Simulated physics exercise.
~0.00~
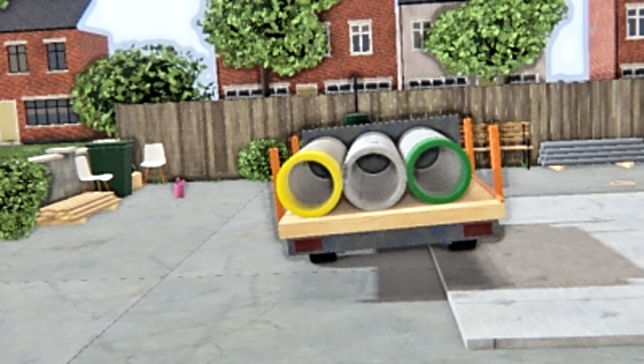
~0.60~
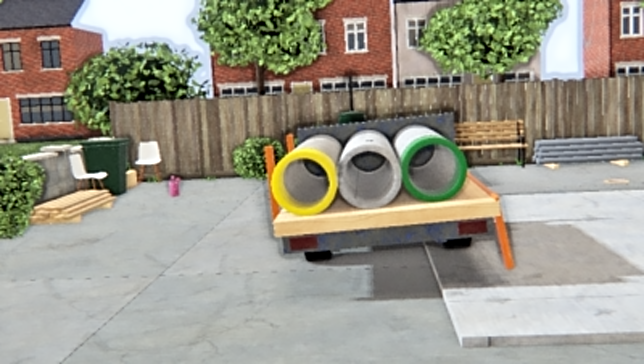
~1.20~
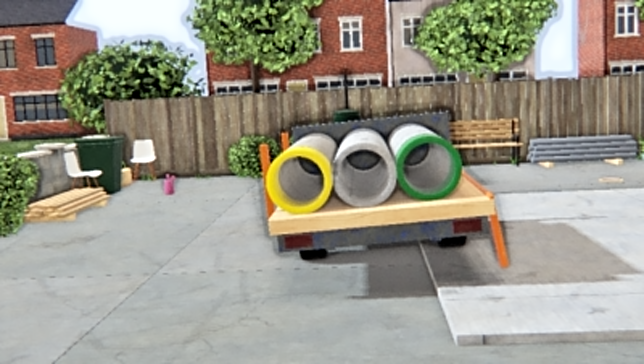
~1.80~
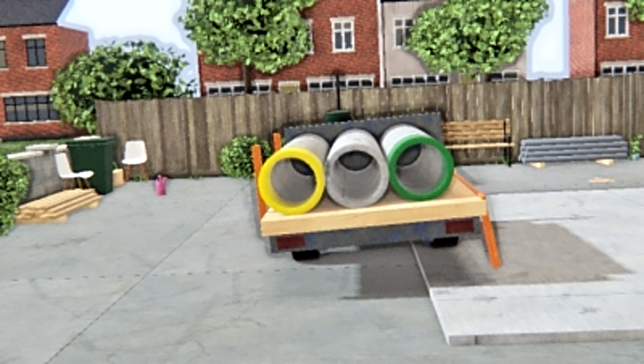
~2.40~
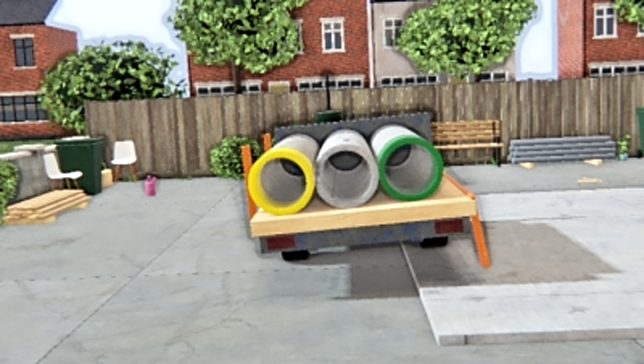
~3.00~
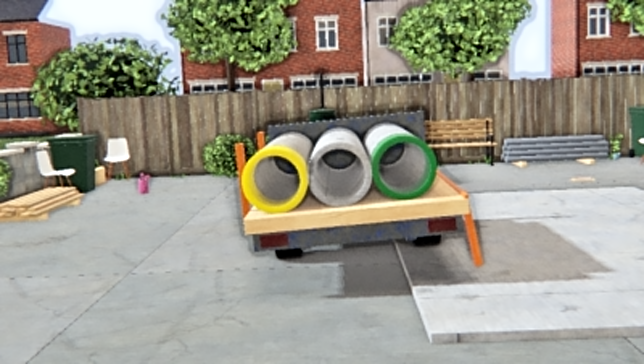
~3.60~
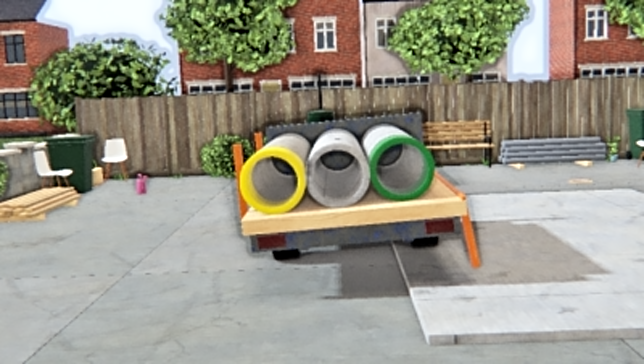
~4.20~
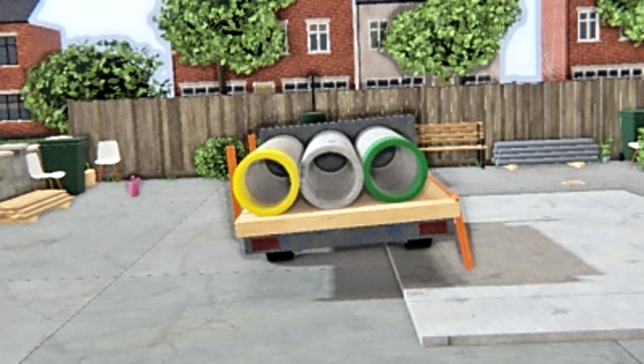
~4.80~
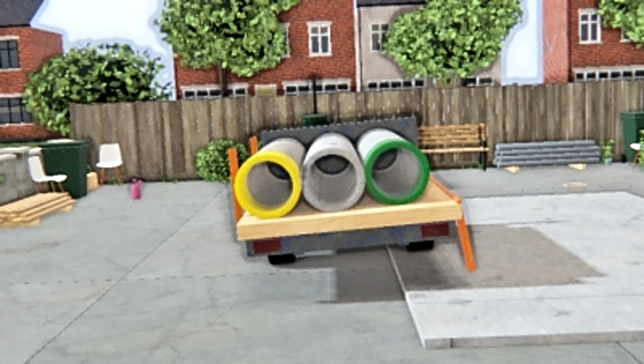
Orange posts on the right edge of a parked trailer swinging down while three concrete pipes stay resting on its deck.
